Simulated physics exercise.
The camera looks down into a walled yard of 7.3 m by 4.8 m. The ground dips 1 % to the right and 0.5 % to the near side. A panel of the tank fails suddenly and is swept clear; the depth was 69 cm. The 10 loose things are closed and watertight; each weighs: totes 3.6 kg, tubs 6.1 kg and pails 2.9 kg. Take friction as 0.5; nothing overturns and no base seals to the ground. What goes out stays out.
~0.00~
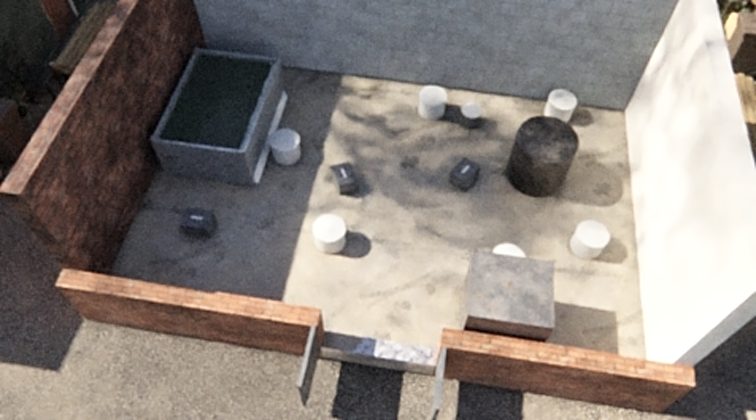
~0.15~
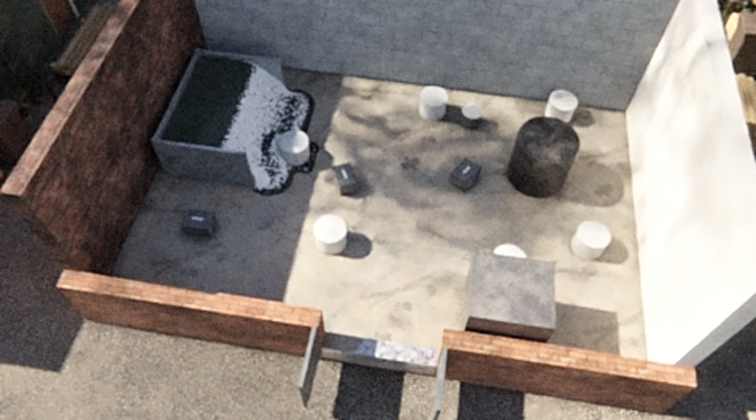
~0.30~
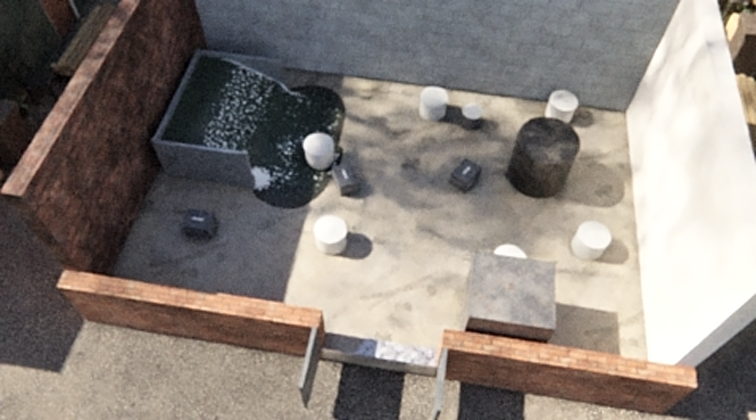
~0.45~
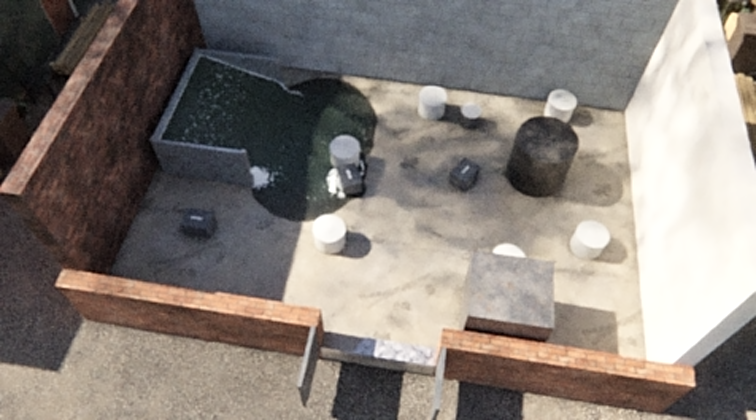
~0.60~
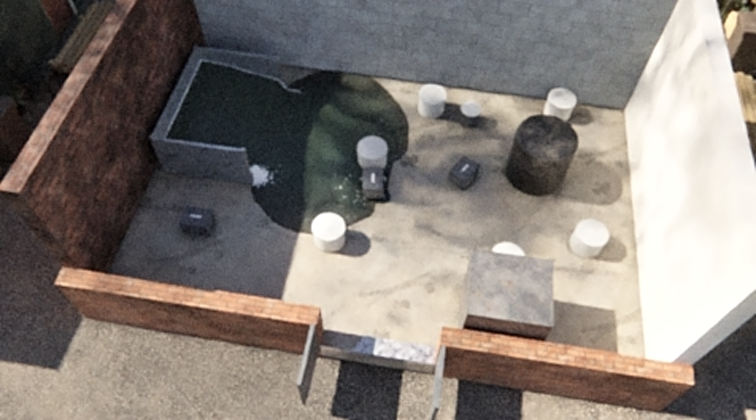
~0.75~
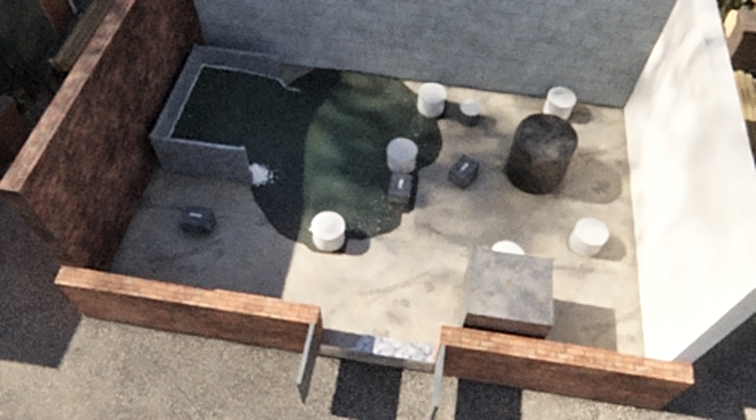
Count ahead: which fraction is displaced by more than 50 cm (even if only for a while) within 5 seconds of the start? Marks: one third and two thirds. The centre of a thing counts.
It is at least two thirds.
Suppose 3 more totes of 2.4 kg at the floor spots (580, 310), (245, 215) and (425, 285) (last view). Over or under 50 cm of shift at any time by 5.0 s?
In turn: Past it, short of it, over.
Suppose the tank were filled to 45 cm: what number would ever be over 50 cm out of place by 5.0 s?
In that case 9 of them.
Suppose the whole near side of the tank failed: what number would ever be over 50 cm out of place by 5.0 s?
In that case 6 of them.
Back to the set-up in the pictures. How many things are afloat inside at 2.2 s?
At that moment 7.
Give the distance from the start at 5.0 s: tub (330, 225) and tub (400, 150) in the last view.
In that order: 200 cm, 500 cm.
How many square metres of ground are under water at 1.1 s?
Roughly 14 m2.
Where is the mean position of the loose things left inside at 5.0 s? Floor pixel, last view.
Around (520, 267).
After 1.1 s 2 of 10 are over 50 cm from their spots; 1 afloat.
After 2.2 s 9 of 10 are over 50 cm from their spots; 7 afloat.
After 3.5 s 9 of 10 are over 50 cm from their spots; 8 afloat.
After 5.0 s 9 of 10 are over 50 cm from their spots, and 9 have been at some point; 8 afloat.
